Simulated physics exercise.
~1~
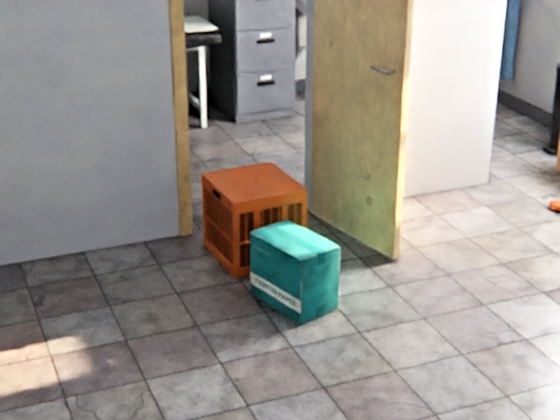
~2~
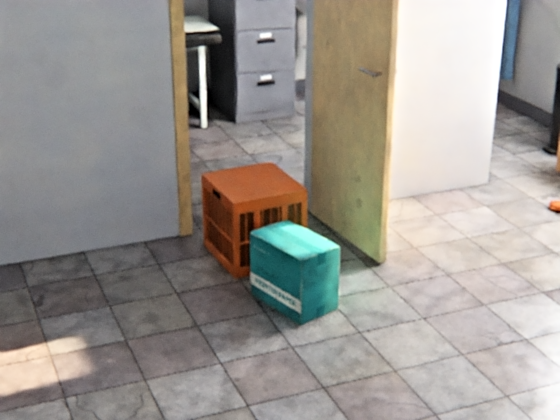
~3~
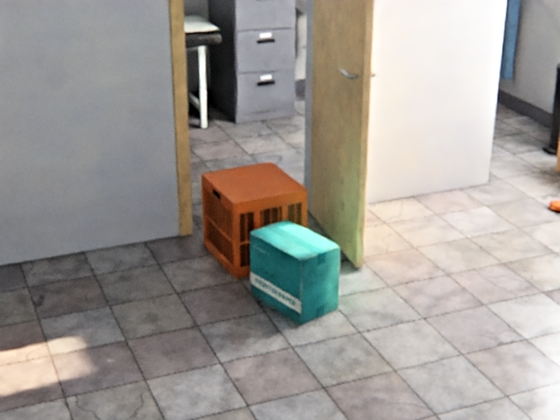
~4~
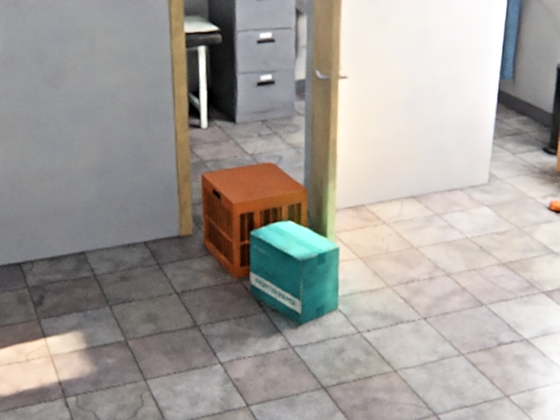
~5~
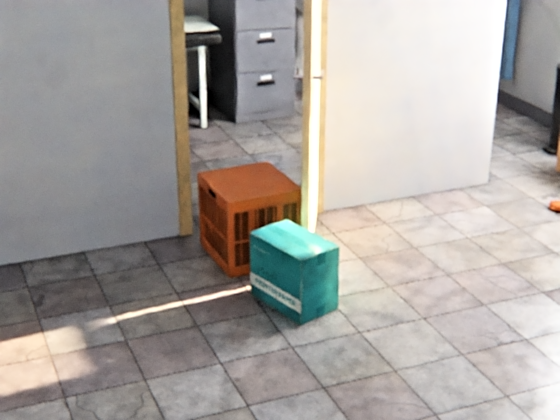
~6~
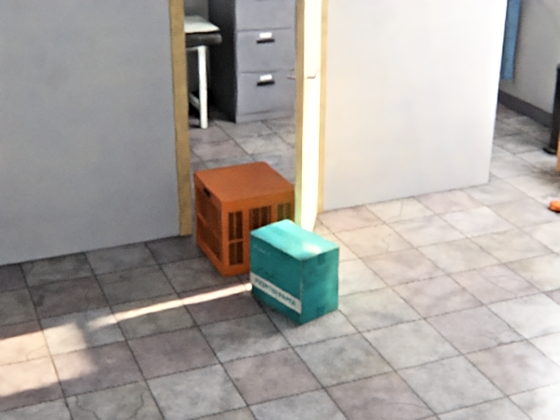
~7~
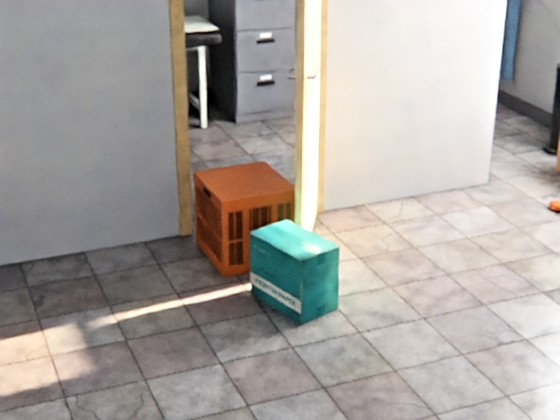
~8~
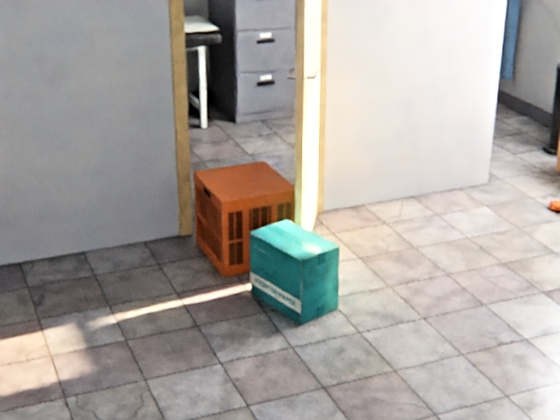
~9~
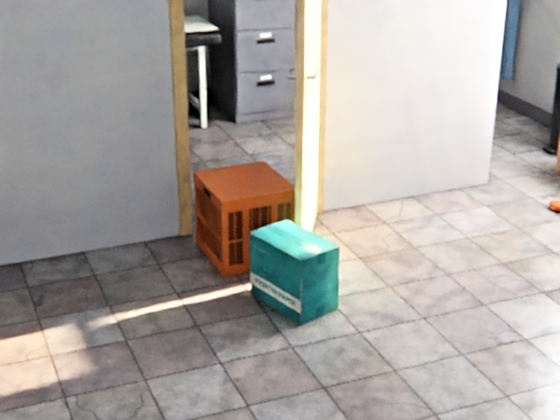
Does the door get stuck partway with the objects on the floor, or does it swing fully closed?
It gets stuck partway. The door nudges the orange chest slightly to the left and then stops, still well open.
